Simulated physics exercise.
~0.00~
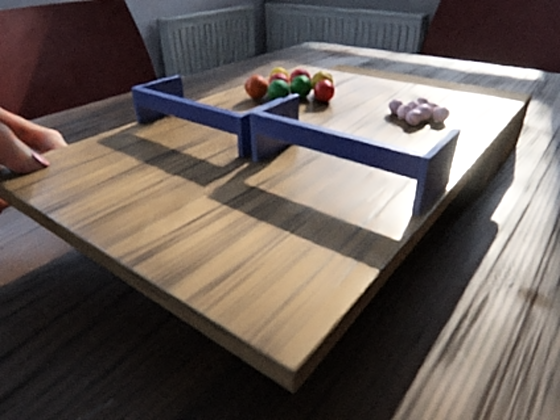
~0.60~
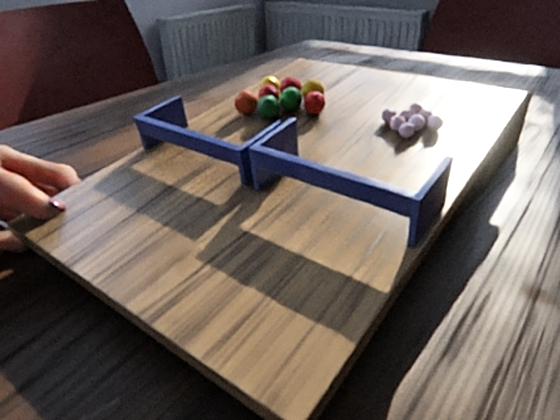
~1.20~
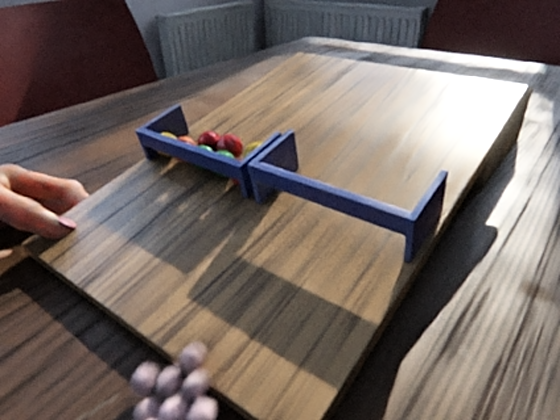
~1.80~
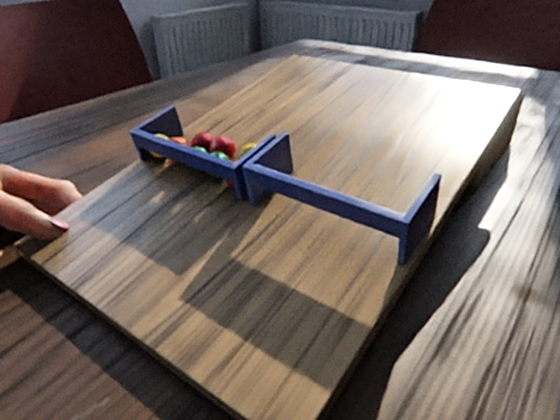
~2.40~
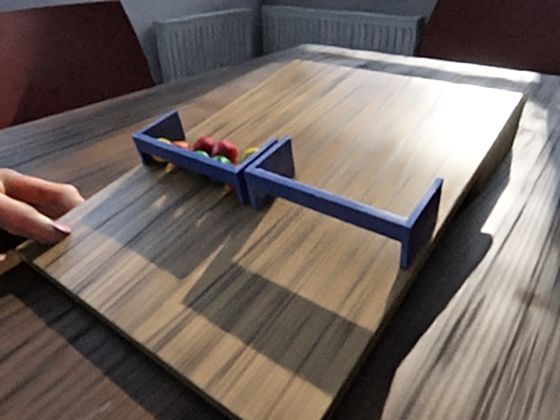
A hand tilts a board; purple balls roll off past one gate, colourful ones stay behind another.
